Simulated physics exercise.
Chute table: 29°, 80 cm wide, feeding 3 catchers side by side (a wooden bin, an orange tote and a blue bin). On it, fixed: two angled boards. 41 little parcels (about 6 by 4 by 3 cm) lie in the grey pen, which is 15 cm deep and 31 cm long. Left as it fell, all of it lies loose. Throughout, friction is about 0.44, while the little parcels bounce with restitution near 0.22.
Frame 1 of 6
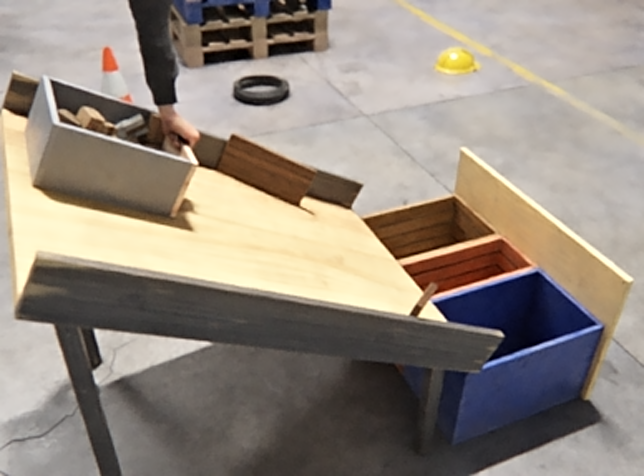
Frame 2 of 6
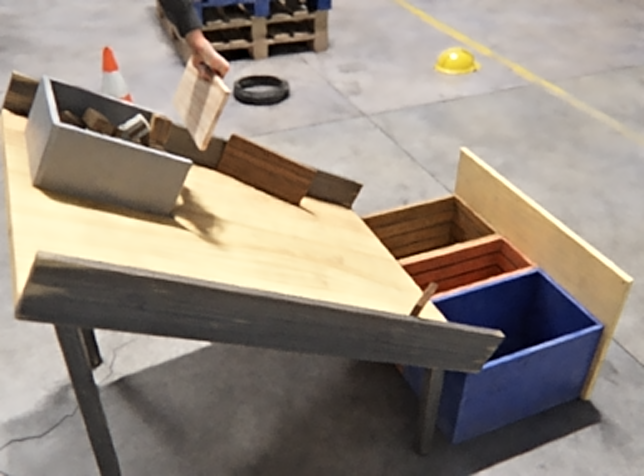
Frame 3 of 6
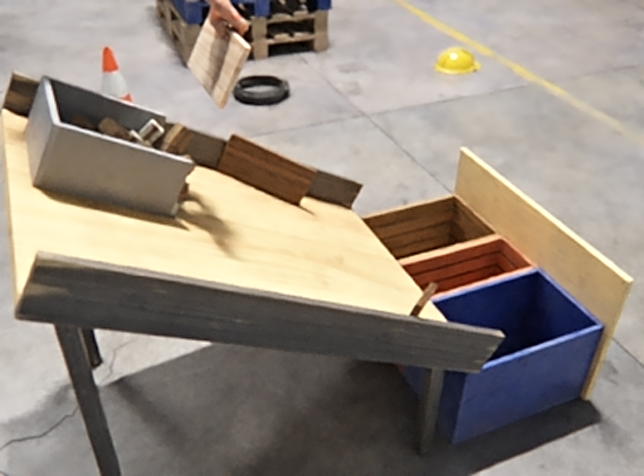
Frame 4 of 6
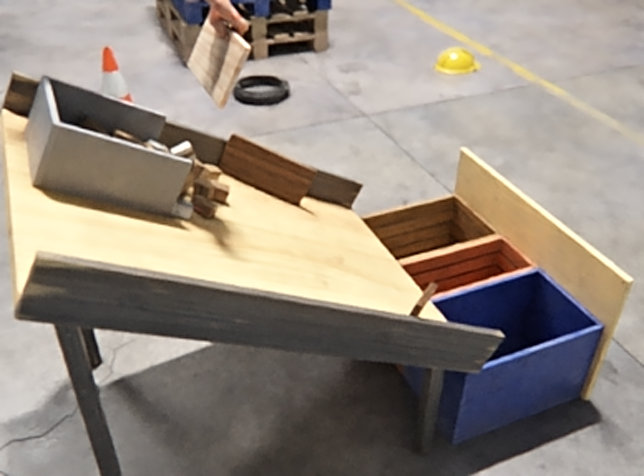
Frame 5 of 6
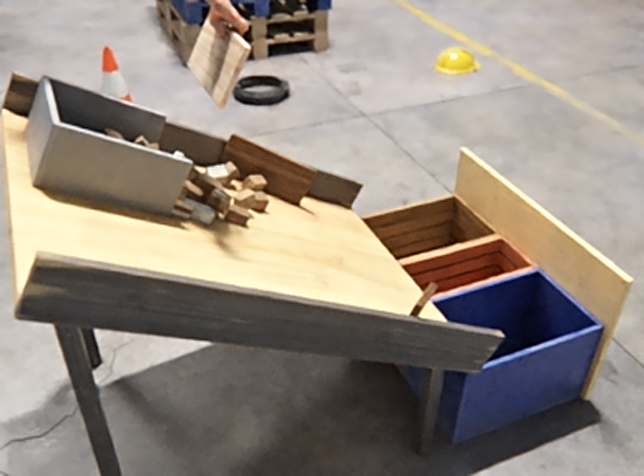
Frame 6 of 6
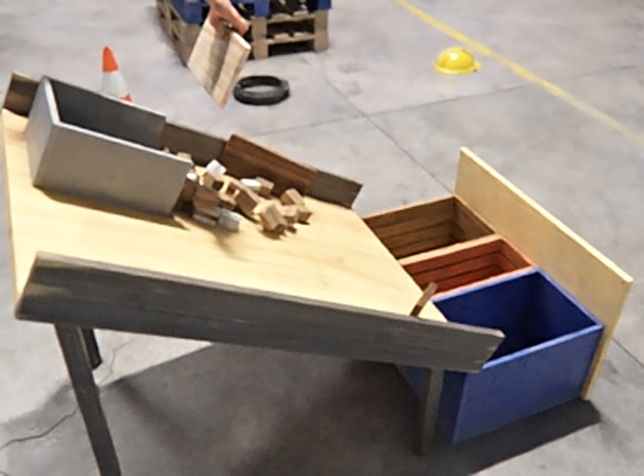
The video shows a hand lifting a wooden panel away from the open end of a grey pen on a sloping table, then small wooden blocks sliding out and spreading down the slope toward the right.
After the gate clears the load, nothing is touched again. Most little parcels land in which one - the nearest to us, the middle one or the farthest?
Farthest.
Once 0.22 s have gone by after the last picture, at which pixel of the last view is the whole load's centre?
I'd put the middle close to (245, 200) in the last view.
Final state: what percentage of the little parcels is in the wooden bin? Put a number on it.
I'd say close to 60 per cent, give or take.
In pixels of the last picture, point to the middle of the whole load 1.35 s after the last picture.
Estimated centre in the last picture: (446, 296).
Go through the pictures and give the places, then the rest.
In the first picture (we follow the rim corner now nearest the camera), grey pen at (60, 124); wooden bin at (383, 266); nothing out yet.
In the second picture, grey pen at (60, 124).
In the third picture, grey pen at (60, 124); 4 out, the lowest parcel at (176, 190).
In the fourth picture, grey pen at (60, 124); 11 out, the lowest parcel at (209, 175).
In the fifth picture, grey pen at (60, 124); 18 out, the lowest parcel at (254, 185).
In the sixth picture, grey pen at (60, 124); wooden bin at (383, 266); 26 out, the lowest parcel at (300, 214).
Then, 0.22 s after the last picture, 5 still in the grey pen and 36 on the slope.
Then, 0.49 s after the last picture, 1 in the wooden bin, 3 in the orange tote, 34 on the slope and 3 in the air.
Then, 0.86 s after the last picture, 10 in the wooden bin, 11 in the orange tote, 16 on the slope and 4 in the air.
Outcome (1.35 s after the last picture), 24 in the wooden bin and 17 in the orange tote.
